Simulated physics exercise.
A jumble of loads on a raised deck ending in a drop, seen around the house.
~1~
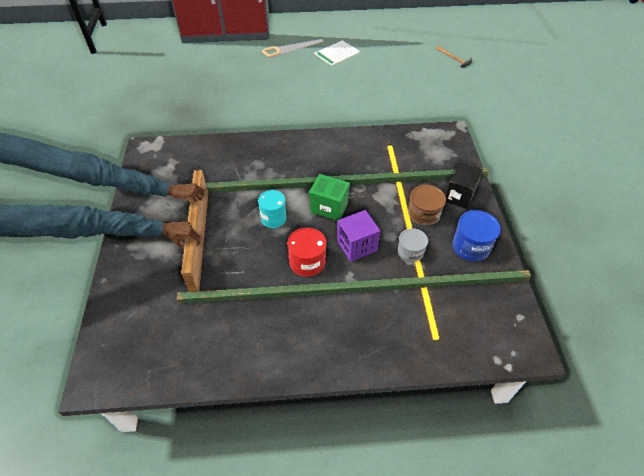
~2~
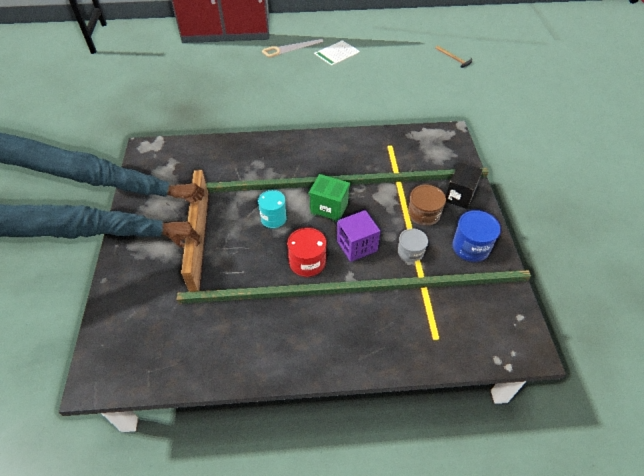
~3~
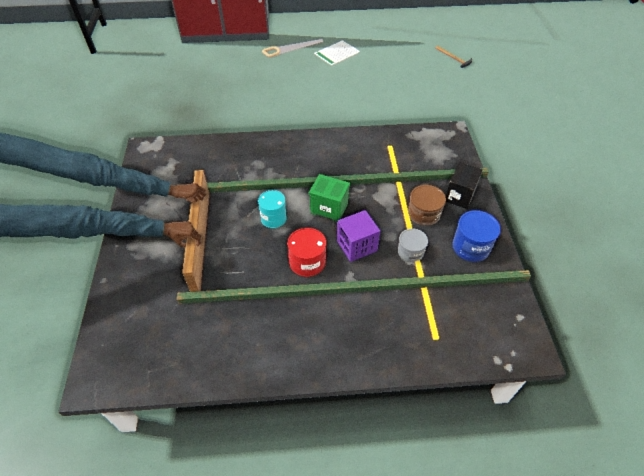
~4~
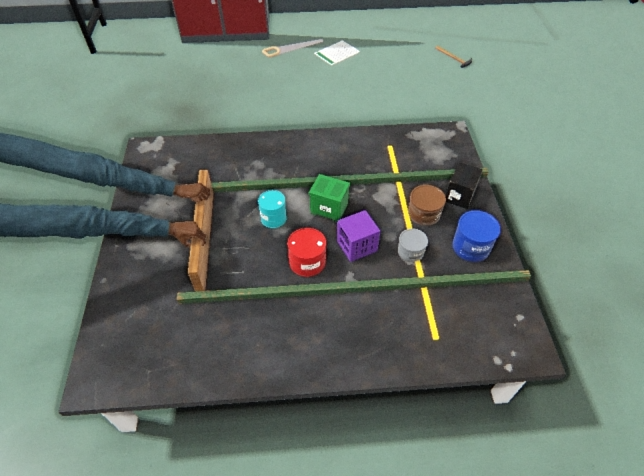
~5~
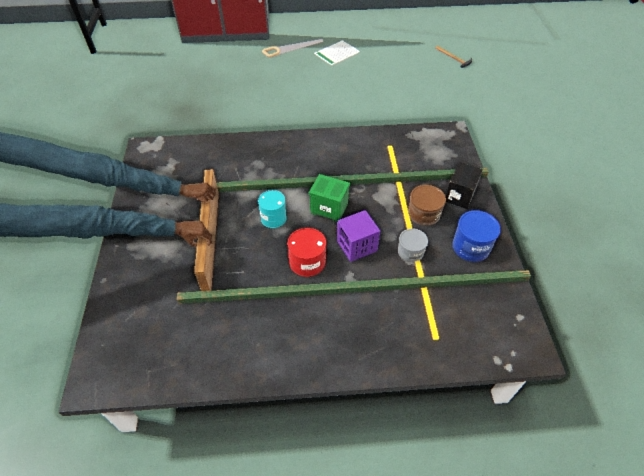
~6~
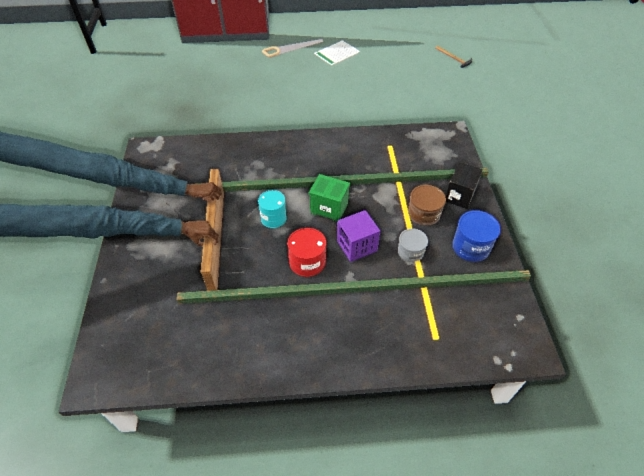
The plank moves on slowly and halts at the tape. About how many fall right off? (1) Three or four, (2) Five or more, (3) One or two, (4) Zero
The answer is 4.
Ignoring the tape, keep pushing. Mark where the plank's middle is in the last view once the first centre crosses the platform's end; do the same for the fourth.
Near (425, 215) first, near (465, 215) second.
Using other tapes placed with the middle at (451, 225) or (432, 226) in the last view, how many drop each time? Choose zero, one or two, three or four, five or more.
One or two; just one or two.
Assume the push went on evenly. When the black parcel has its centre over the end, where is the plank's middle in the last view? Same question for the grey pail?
(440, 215) and (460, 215), roughly.
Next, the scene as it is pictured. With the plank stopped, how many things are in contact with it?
That would be 3 of them.
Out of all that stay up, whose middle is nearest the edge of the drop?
Blue pail - nearest.
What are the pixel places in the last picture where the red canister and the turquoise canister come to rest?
I'd put one at around (437, 247) and the other at around (421, 206).
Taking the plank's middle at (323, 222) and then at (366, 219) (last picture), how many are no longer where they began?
The counts are 4 and 5.
A little later, none off yet; black parcel at rest near (463, 185); blue pail at rest near (475, 237); brown pail at rest near (426, 205).
When it is over, the number that fall off is zero.
